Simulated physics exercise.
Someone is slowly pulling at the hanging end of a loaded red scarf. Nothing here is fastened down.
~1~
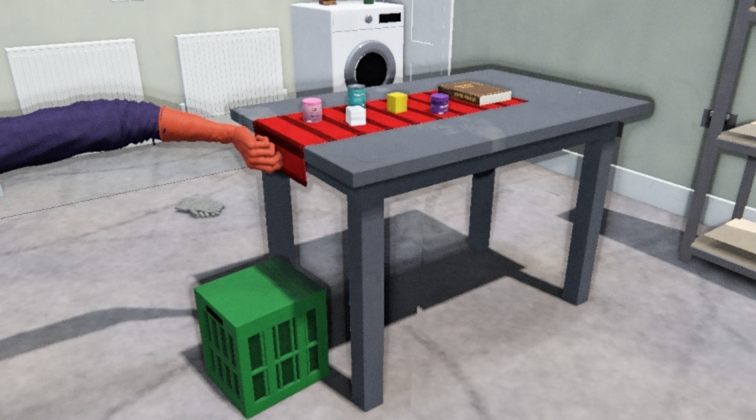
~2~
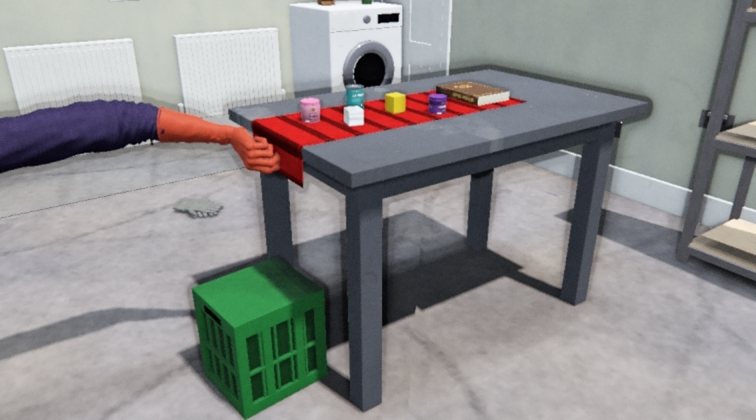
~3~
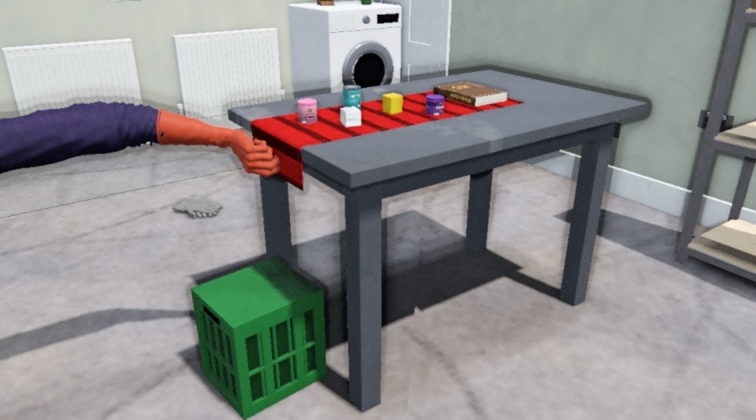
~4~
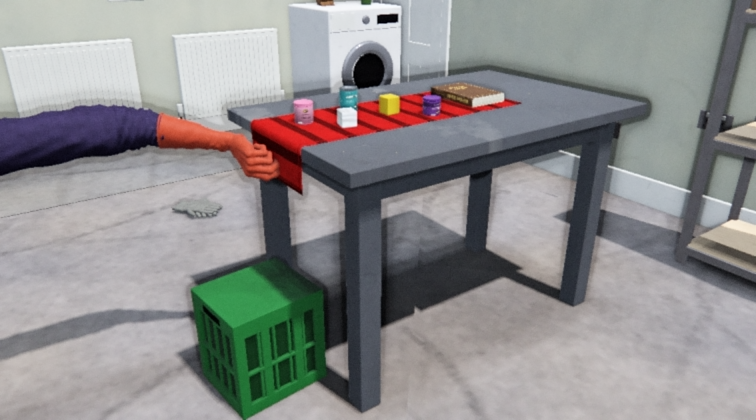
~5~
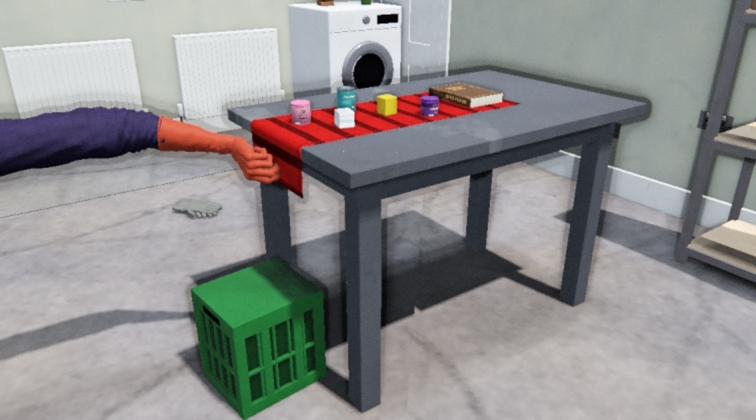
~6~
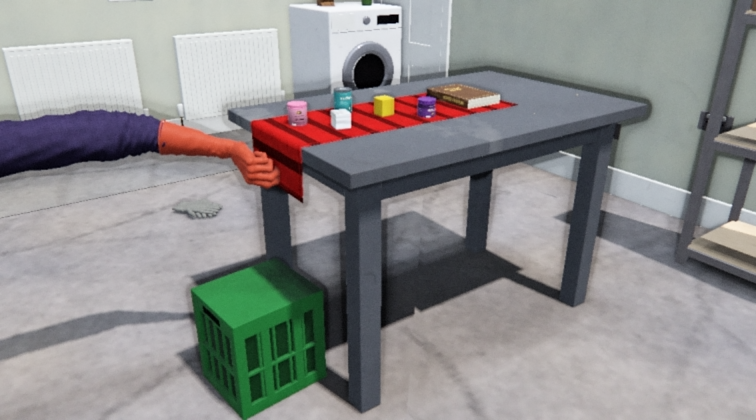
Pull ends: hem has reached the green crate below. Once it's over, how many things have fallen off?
It sends three things down.
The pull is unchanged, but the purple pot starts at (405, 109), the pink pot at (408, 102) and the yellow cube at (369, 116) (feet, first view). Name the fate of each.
The purple pot stays put; the pink pot stays put; the yellow cube ends up off.
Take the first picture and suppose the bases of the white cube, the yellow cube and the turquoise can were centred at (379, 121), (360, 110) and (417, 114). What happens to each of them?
In the end the white cube is no longer up there, the yellow cube is no longer up there and the turquoise can is still up there.
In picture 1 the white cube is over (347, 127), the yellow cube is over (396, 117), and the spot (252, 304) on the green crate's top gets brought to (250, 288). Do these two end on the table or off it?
The white cube is carried off, the yellow cube holds on.
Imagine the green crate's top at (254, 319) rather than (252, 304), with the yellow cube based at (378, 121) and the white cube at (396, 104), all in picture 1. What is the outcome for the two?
The yellow cube ends up off the top and the white cube ends up still on top.
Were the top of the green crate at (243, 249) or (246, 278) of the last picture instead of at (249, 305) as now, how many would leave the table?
Numbers: 1; 2.
Soon after, hem near (279, 236); pink pot gone.
Then, hem on the crate; pink pot, white cube and turquoise can gone.
At rest, hem on the crate; pink pot, white cube and turquoise can gone. It carries off three.
